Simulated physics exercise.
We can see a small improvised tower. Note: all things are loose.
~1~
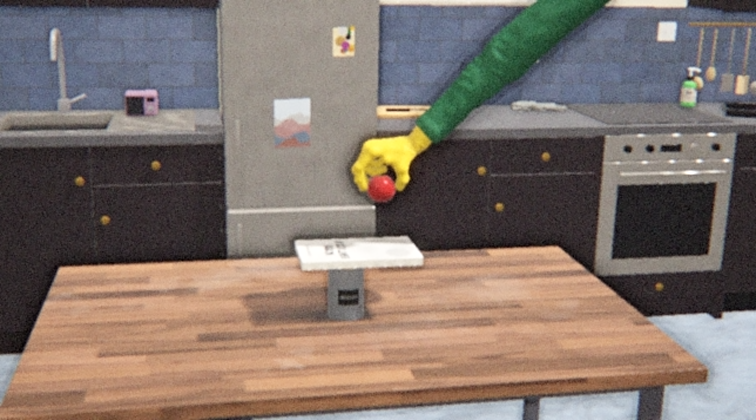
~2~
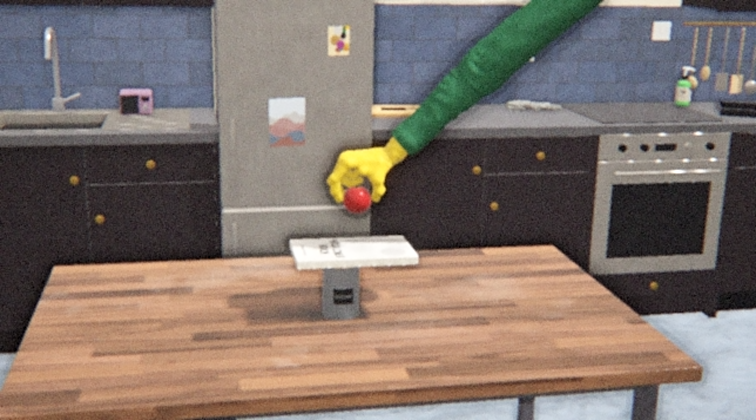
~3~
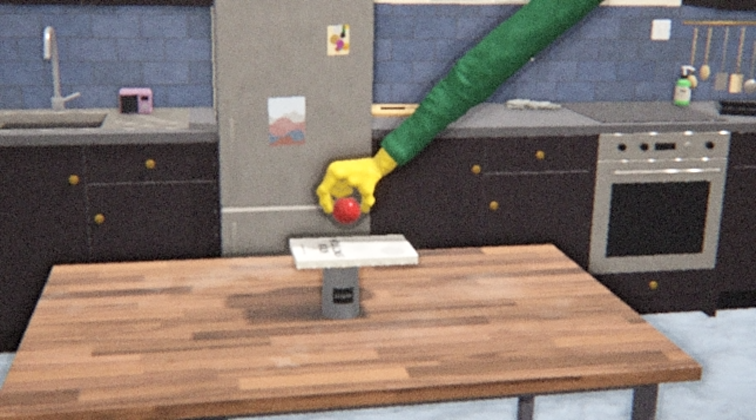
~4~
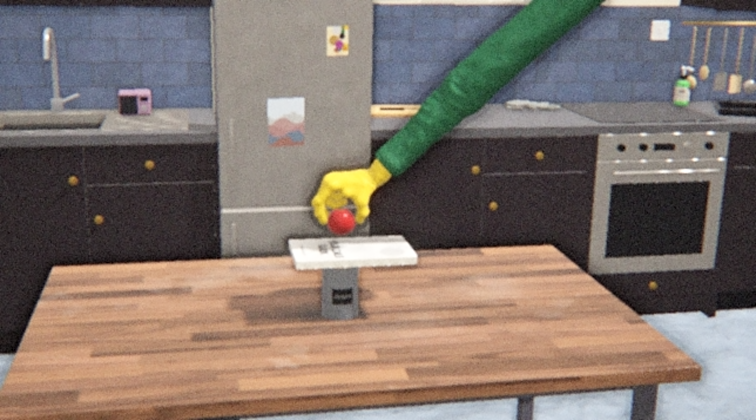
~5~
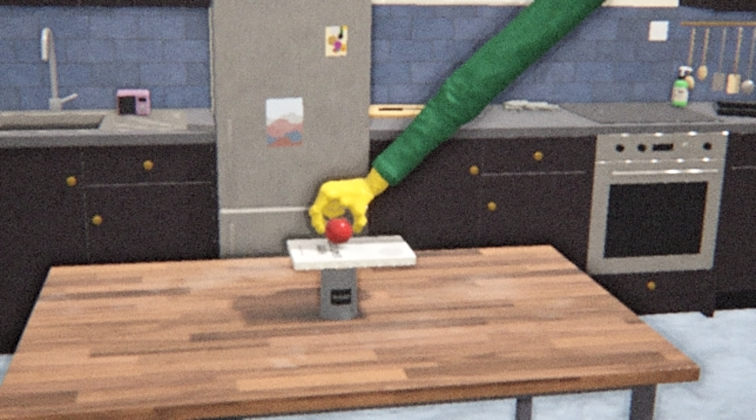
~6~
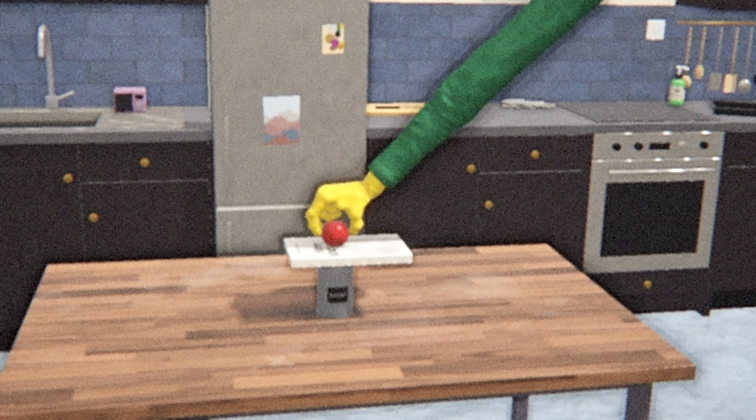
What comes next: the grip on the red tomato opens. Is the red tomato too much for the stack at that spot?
Sure enough, it lasts just fine.
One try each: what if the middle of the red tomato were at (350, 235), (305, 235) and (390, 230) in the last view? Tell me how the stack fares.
Try one: Stable; try two: Stable; try three: Collapse.
Then, 0.30 s after the last picture, nothing has stirred.
Then, 0.70 s after the last picture, red tomato resting near (335, 234).
At rest, all 3 in place. Seen from the same camera at the end, red tomato near (335, 234). The stack stays up.
